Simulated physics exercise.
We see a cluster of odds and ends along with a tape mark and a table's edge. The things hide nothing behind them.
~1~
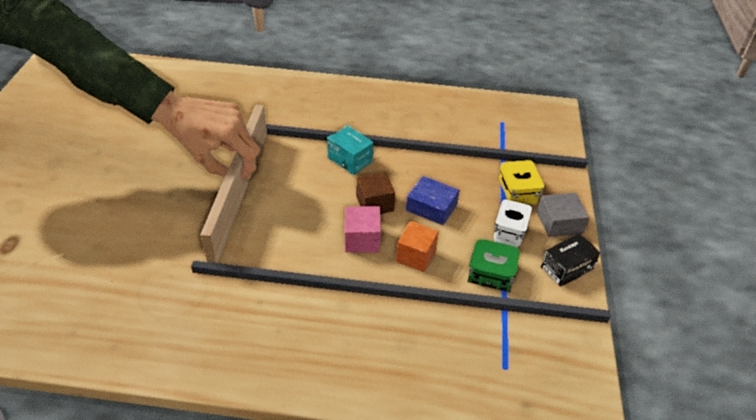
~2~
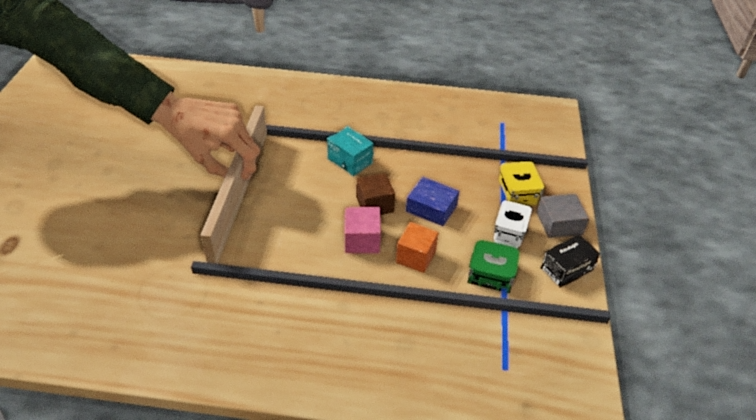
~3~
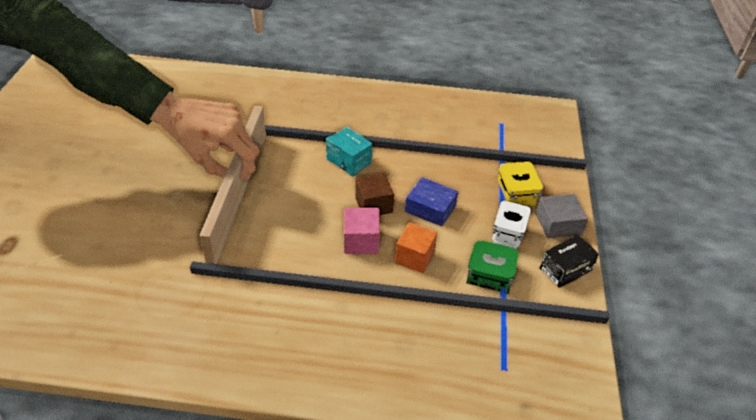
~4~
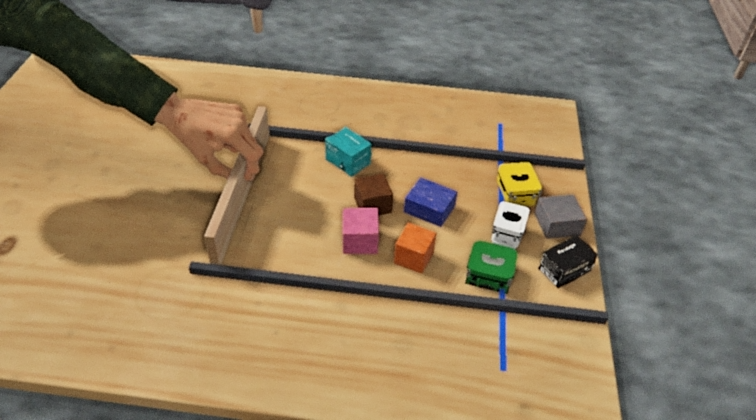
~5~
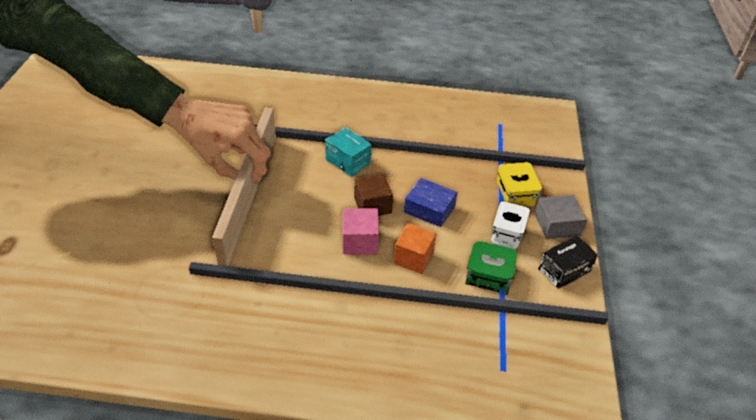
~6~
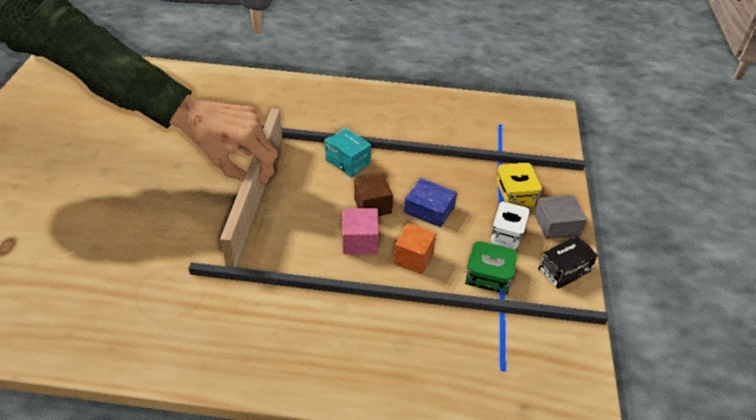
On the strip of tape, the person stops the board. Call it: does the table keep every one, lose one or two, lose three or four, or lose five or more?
It loses one or two.
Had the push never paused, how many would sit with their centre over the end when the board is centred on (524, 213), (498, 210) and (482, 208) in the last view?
Middles past end - pos 1: 3, pos 2: 1, pos 3: 1.
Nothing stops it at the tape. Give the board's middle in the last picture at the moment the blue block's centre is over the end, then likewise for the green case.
The middle is at (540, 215) when it's the blue block, and at (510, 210) when it's the green case.
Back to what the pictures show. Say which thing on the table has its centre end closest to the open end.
The foremost one is the grey block.
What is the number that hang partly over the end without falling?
Number: 2.
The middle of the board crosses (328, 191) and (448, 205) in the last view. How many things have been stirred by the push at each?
The number moved is 1 and then 9.
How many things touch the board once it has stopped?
3 of them.
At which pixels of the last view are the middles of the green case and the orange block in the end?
The green case ends up near (594, 283), and the orange block near (556, 269).
Soon after, none off yet; black box at rest near (568, 262); grey block at rest near (560, 217); yellow case at rest near (518, 185).
After that, none off yet; black box displaced about its own width near (606, 264); grey block moving near (565, 217); yellow case displaced a little near (535, 183).
In the end, the number that fall off is one or two; gone, black box.
